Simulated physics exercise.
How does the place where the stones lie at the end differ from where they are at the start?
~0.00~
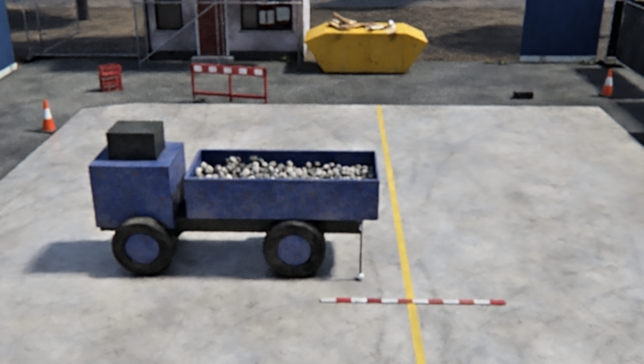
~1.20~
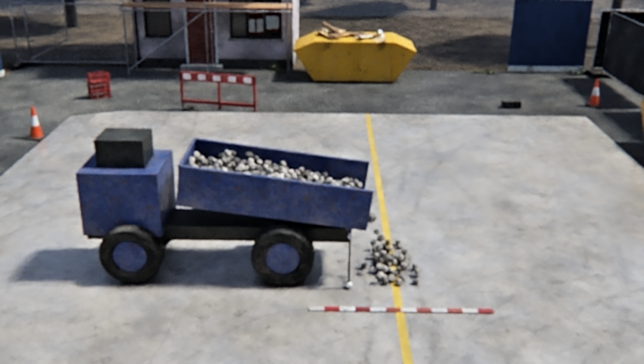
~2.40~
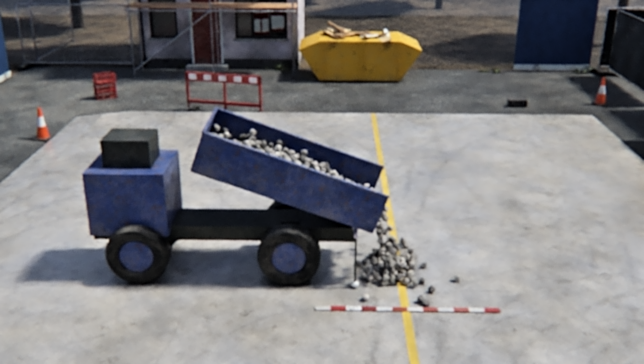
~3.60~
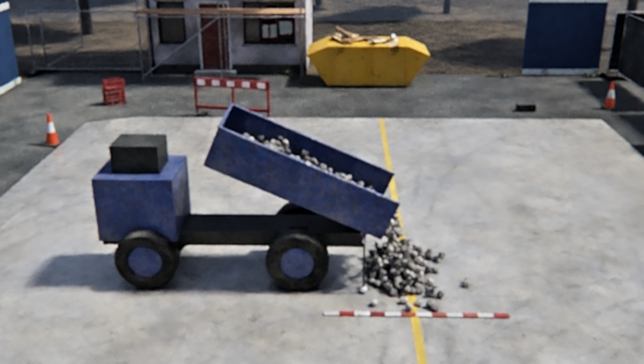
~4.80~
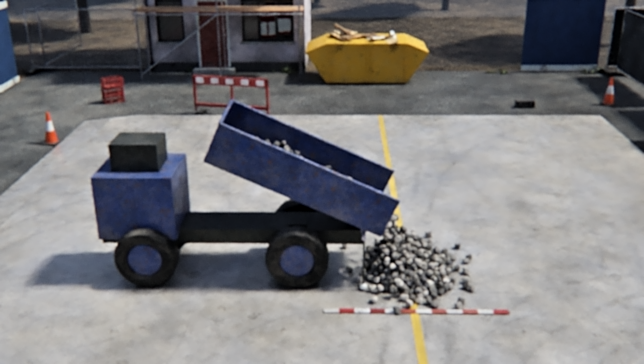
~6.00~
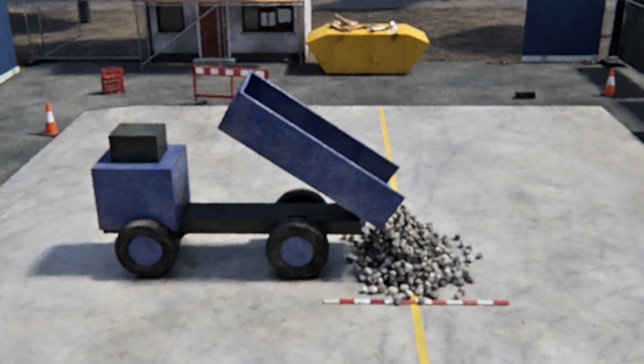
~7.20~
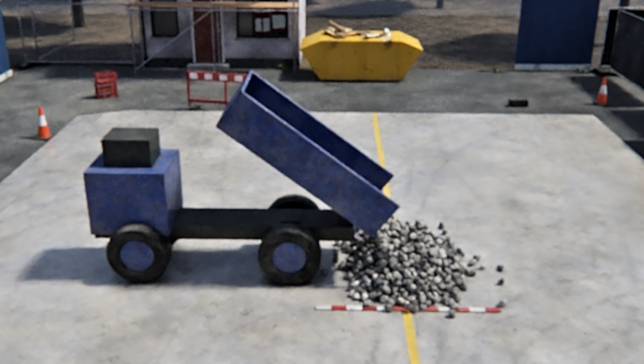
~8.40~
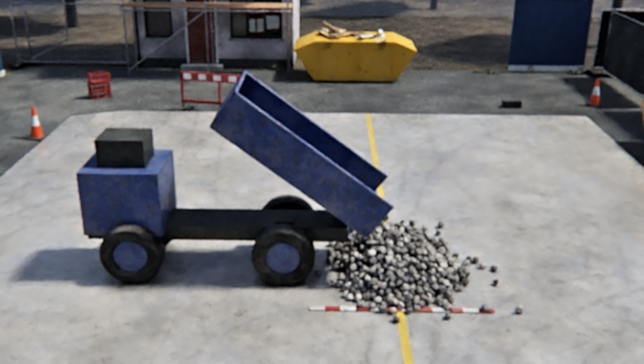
At the start the stones fill the level body of the blue truck, to the left of the yellow line. At the end they lie lower and further right, in a heap on the ground behind the truck that spreads across the line.
